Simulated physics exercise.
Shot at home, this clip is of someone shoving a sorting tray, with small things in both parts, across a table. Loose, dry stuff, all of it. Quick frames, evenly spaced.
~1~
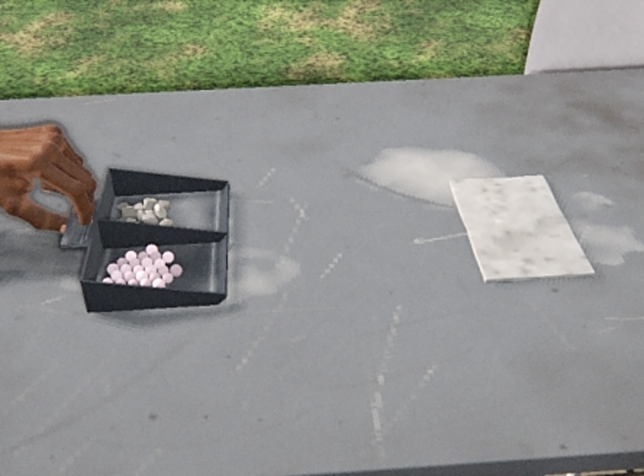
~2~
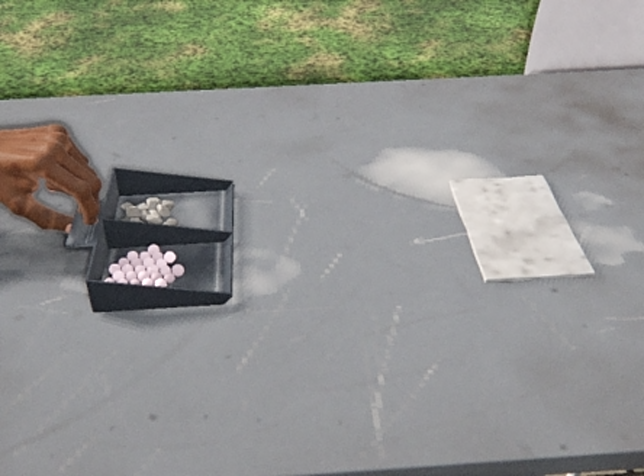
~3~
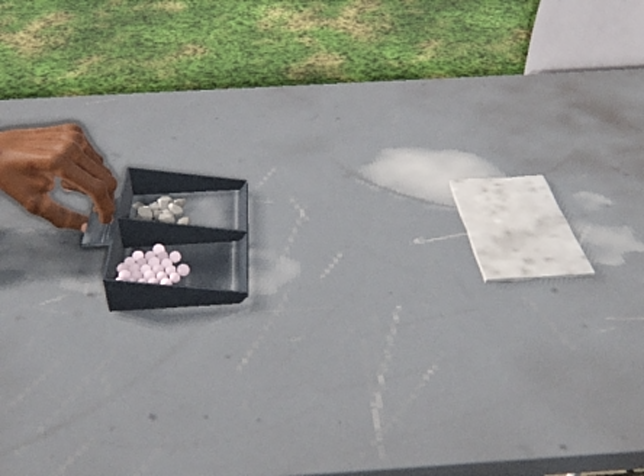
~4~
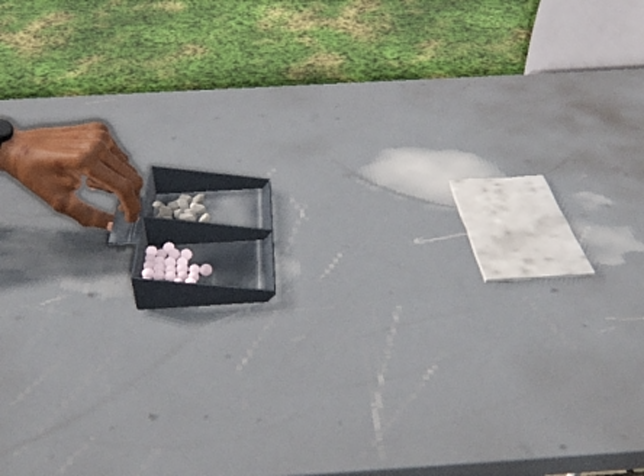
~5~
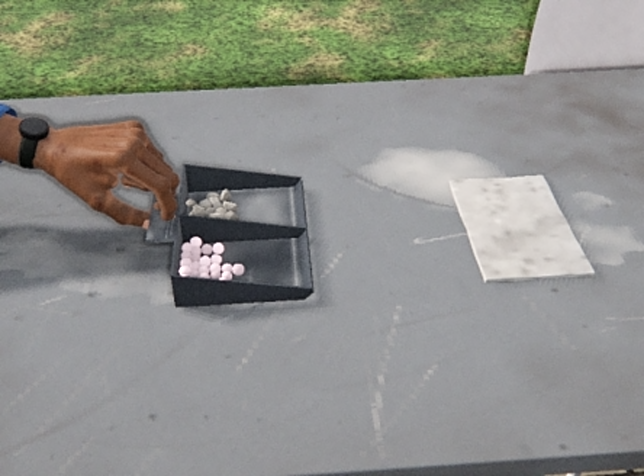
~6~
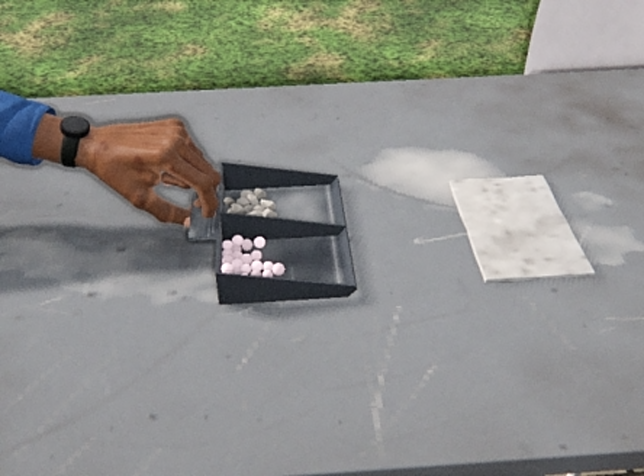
In this clip, a hand pushes a dark, two-part tray holding pink beads in the near section and small grey stones in the far one rightward across a grey table, while a pale rectangular slab lies still on the right.
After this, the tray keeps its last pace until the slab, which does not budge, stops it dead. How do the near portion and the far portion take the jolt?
Note - near portion sheds some pieces, far portion loses nothing.
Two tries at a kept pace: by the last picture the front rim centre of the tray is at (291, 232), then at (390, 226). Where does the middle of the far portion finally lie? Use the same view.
About (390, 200), then about (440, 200).
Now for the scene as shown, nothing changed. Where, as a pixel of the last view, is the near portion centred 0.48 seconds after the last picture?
At about (463, 256).
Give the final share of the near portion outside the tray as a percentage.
It works out to around 40 in a hundred.
Then, 0.09 s later than the last frame, tray still sliding, front rim near (409, 225); near portion all inside; far portion all inside.
Then, 0.27 s later than the last frame, tray stopped at the slab; near portion all inside, moved towards the front rim; far portion all inside, moved towards the front rim.
Then, 0.48 s later than the last frame, tray stopped at the slab; near portion roughly a third out of the tray; far portion all inside, moved towards the front rim.
When it is over, tray stopped at the slab; near portion roughly a third out of the tray; far portion all inside, moved towards the front rim.
